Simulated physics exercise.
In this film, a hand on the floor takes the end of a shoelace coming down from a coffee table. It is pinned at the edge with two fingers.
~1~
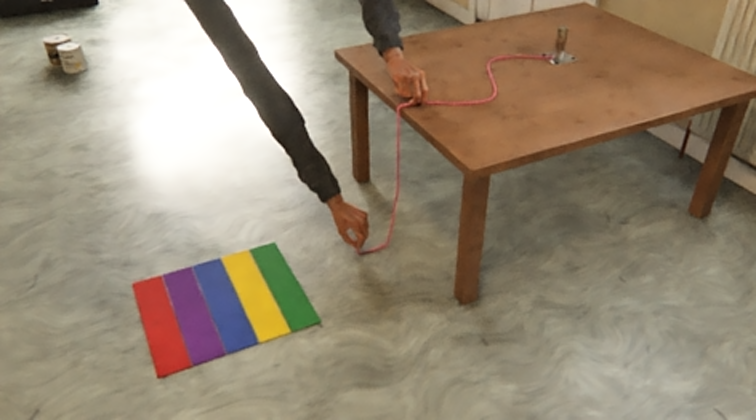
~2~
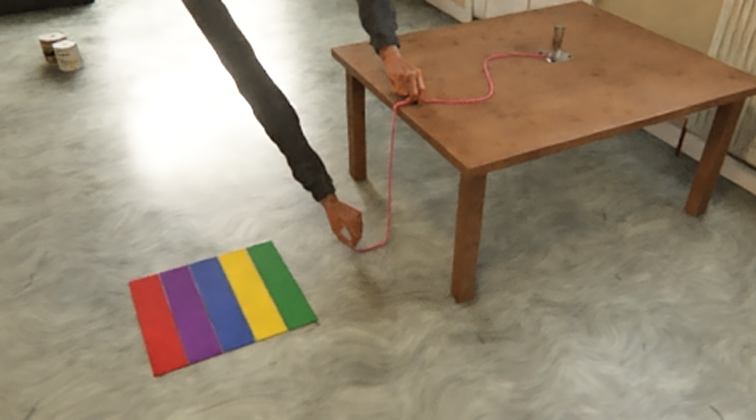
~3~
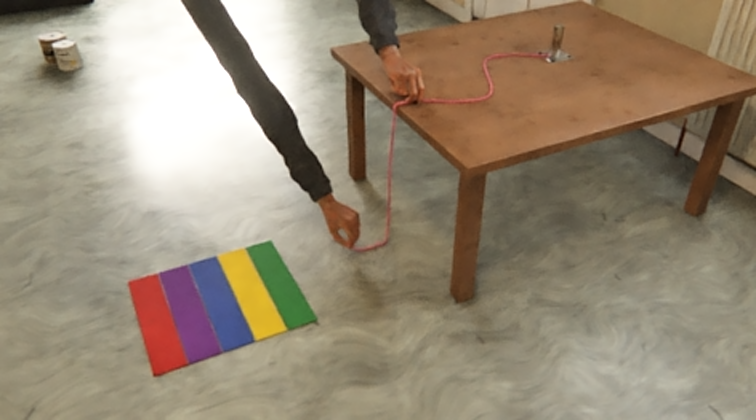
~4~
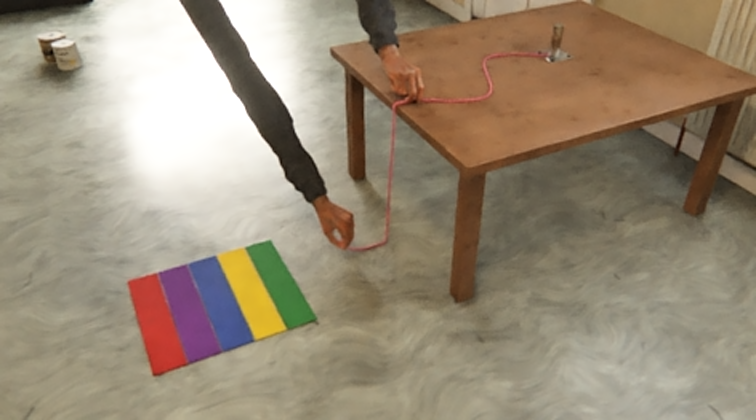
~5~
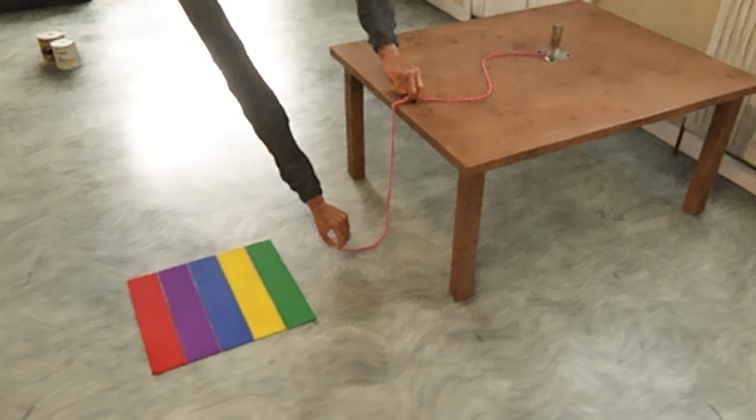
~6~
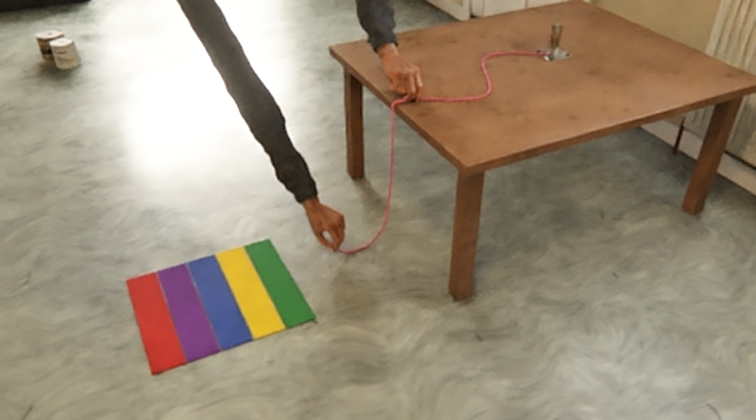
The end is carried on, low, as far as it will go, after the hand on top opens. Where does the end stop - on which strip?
On the purple strip.
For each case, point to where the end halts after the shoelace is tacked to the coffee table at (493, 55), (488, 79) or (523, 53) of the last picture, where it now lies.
It ends up near (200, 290) the first time, (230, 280) the second and (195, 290) the third.
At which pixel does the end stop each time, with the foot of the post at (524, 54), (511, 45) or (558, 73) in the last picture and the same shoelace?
Per try, approx.: (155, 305); (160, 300); (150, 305).
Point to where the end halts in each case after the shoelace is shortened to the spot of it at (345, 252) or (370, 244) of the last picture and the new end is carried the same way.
Around (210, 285) for the first cut and around (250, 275) for the second.
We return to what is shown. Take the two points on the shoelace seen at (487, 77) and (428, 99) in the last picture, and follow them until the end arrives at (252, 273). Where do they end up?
Positions: (459, 81) for the first, (391, 123) for the second.
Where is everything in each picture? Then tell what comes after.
In the first frame, end (356, 246); green (298, 310); yellow (267, 321); blue (236, 331); purple (203, 342); red (169, 353).
In the second frame, end (351, 245); shoelace through (515, 55) (487, 74) (474, 101) (397, 106) (390, 172) (388, 232).
In the third frame, end (348, 245).
In the fourth frame, end (342, 246); shoelace through (514, 54) (486, 73) (473, 100) (396, 106) (391, 171) (387, 231).
In the fifth frame, end (337, 247).
In the sixth frame, end (333, 248); shoelace through (512, 53) (485, 72) (472, 99) (395, 105) (392, 169) (381, 230).
A little later, end near (252, 273); over yellow.
Next, end near (210, 286); over blue.
When it is tight, end near (185, 294); over purple. It gets as far as the purple strip.
